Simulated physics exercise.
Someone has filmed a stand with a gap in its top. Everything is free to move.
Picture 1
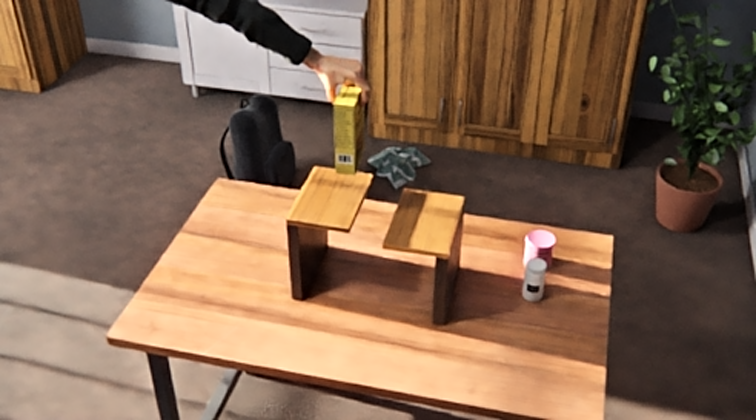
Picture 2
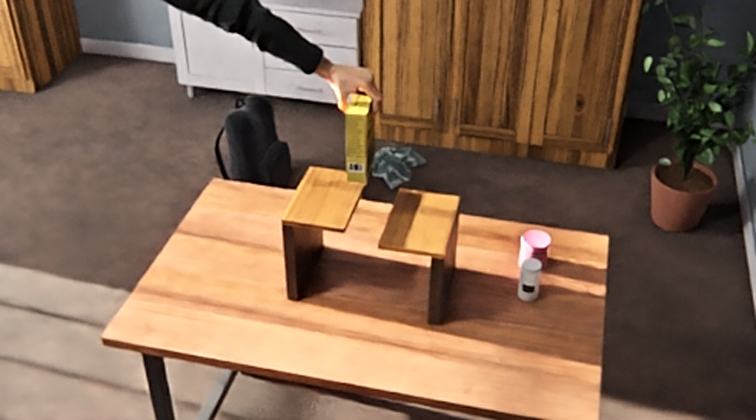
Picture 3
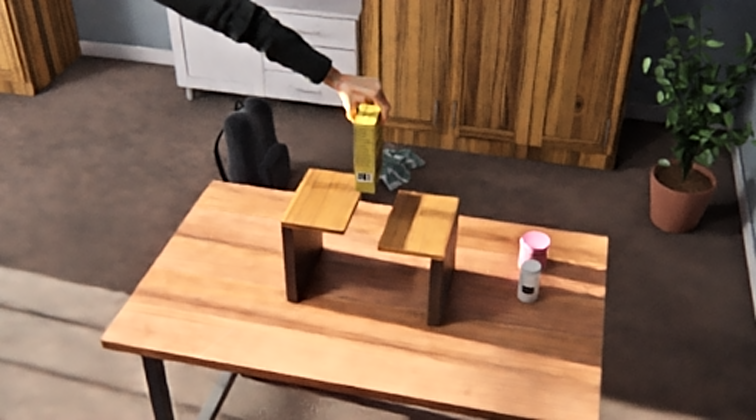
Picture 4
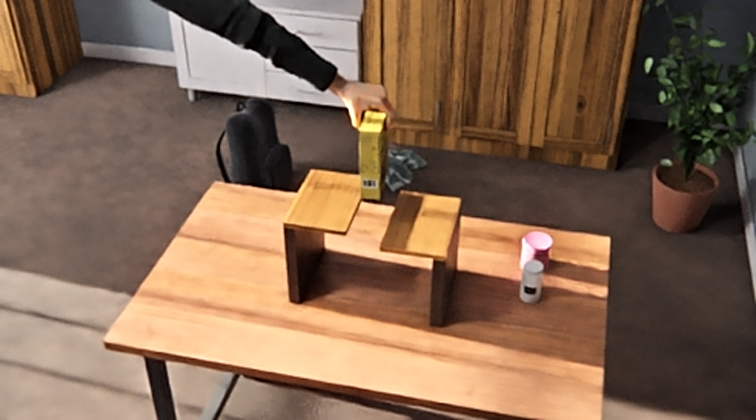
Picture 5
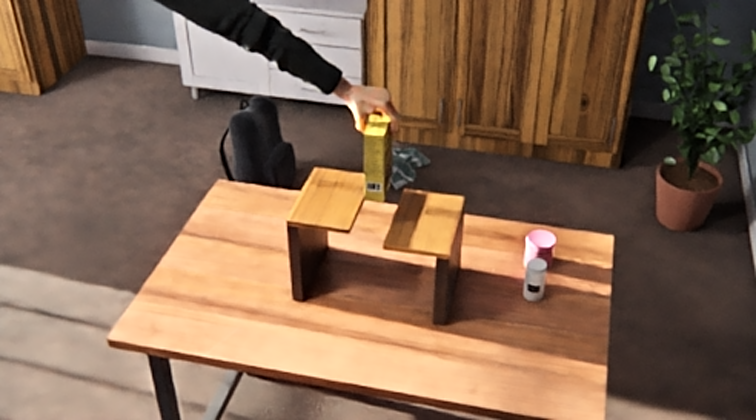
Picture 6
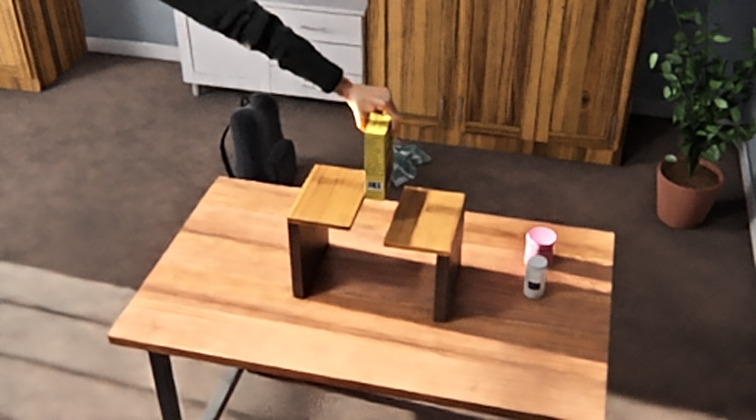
To begin with, a hand reaching in from the upper left holds a yellow packet upright by its top, behind a wooden stand with a gap in its top. The hand shifts the packet a short way right and slightly down, then holds it nearly still above the gap, while the white shaker stays on the table.
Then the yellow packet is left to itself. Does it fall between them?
Here the packet reaches the table.
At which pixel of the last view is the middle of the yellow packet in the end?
Around (379, 253).
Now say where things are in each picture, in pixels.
In the first picture, being brought over the gap; yellow packet (350, 128); white shaker (534, 280).
In the second picture, being brought over the gap; yellow packet (361, 136); white shaker (530, 280).
In the third picture, being brought over the gap; yellow packet (369, 146); white shaker (529, 281).
In the fourth picture, being brought over the gap; yellow packet (374, 152); white shaker (532, 281).
In the fifth picture, poised above the slot; yellow packet (379, 156); white shaker (535, 280).
In the sixth picture, poised above the slot; yellow packet (379, 155); white shaker (535, 277).
Then, 0.20 s later than the last frame, yellow packet moved about its own width near (379, 188).
Then, 0.30 s later than the last frame, yellow packet moved well along near (379, 247).
Then, 1.10 s later than the last frame, yellow packet moved well along near (379, 253).
When it is over, moved from the start, yellow packet; the other 2 as before. End places, in pixels of the last picture, yellow packet near (379, 253). The packet drops through.
